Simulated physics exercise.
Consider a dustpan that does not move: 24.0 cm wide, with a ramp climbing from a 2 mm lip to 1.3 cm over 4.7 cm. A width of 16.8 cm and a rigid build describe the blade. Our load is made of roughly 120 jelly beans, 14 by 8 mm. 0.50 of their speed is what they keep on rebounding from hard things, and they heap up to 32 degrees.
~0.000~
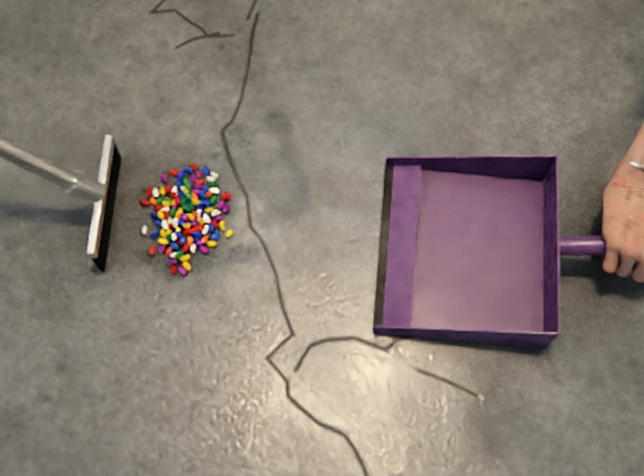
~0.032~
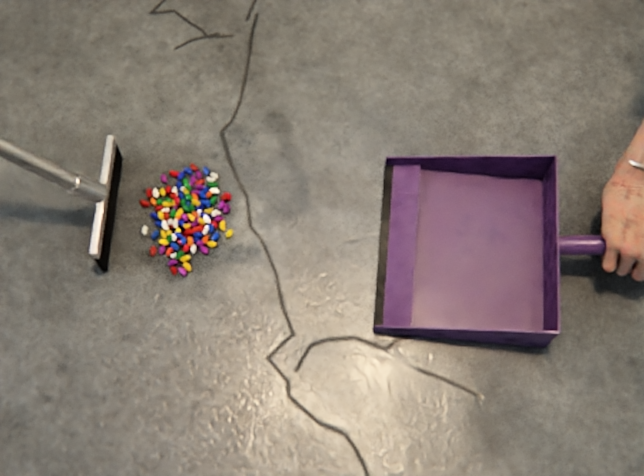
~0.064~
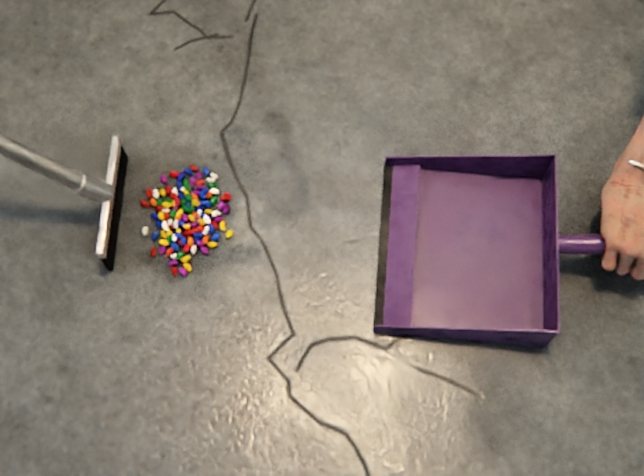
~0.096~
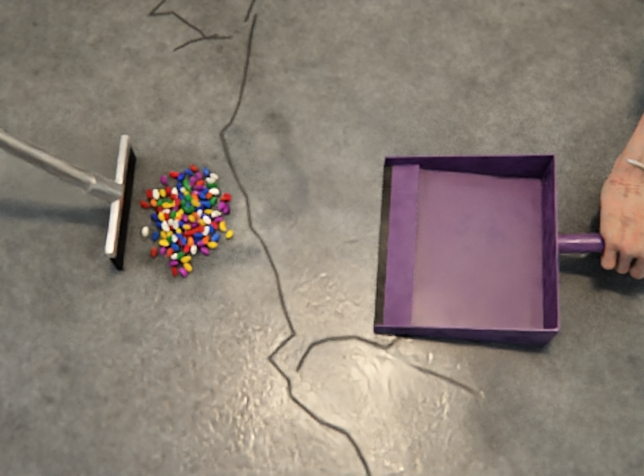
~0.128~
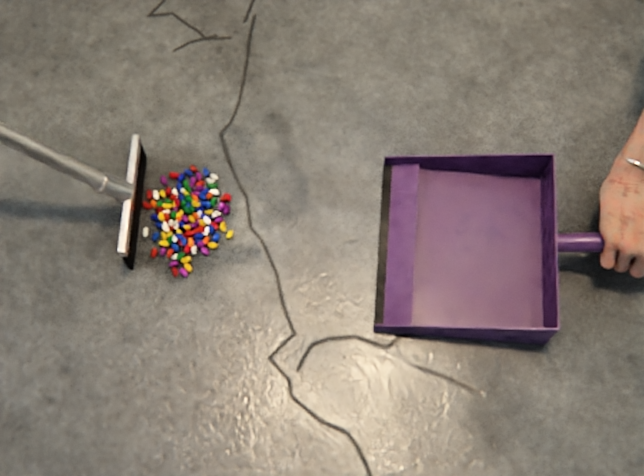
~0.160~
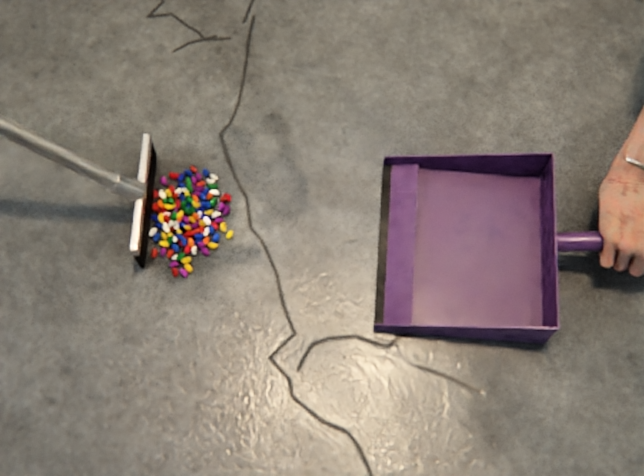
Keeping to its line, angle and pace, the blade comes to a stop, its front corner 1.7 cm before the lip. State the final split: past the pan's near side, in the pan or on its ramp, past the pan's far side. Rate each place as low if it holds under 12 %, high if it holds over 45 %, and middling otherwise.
Past the pan's near side - low; in the pan or on its ramp - middling; past the pan's far side - middling.
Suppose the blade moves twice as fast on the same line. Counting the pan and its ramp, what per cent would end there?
Share: About 35 %.
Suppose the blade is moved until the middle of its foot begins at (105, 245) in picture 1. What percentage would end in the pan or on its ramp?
It would come to about 30 in a hundred.
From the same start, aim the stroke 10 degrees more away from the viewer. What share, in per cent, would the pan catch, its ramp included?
5 per cent.
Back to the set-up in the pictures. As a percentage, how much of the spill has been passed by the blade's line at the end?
Roughly 25 percent of it.
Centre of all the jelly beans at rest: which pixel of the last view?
(380, 199) or so.
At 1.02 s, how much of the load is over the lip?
It's near 30 percent at that moment.
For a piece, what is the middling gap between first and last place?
The figure is about 28 cm.
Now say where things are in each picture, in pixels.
Blade from (93, 254) to (110, 142), moved 0.0 cm, 0 of the pieces shifted so far; middle of the pieces at (185, 216); pan at (476, 254), in the first picture.
Blade from (96, 254) to (112, 142), moved 0.2 cm, 0 of the pieces shifted so far; middle of the pieces at (185, 217), in the second picture.
Blade from (102, 254) to (117, 142), moved 0.9 cm, 0 of the pieces shifted so far; middle of the pieces at (185, 217), in the third picture.
Blade from (111, 253) to (126, 142), moved 2.1 cm, 0 of the pieces shifted so far; middle of the pieces at (185, 218), in the fourth picture.
Blade from (123, 252) to (137, 141), moved 3.6 cm, 0 of the pieces shifted so far; middle of the pieces at (185, 218), in the fifth picture.
Blade from (135, 251) to (148, 140), moved 5.0 cm, 13 of the pieces shifted so far; middle of the pieces at (186, 219); pan at (475, 251). The blade's pace is about 0.46 m/s, heading 14 degrees away from the viewer's side, in the sixth picture.
Then, at 0.48 s, middle of the blade 17 cm from the lip; 0 % over the lip, far side 5 %, near side 0 %.
After 0.69 s, middle of the blade 8 cm from the lip; 0 % over the lip, far side 15 %, near side 0 %.
After 1.02 s, middle of the blade 2 cm from the lip; 30 % over the lip, far side 20 %, near side 0 %.
In the end, at 2.5 s, near side 0 %, pan 25 %, far side 20 %, in front of the lip or behind the blade 50 %.
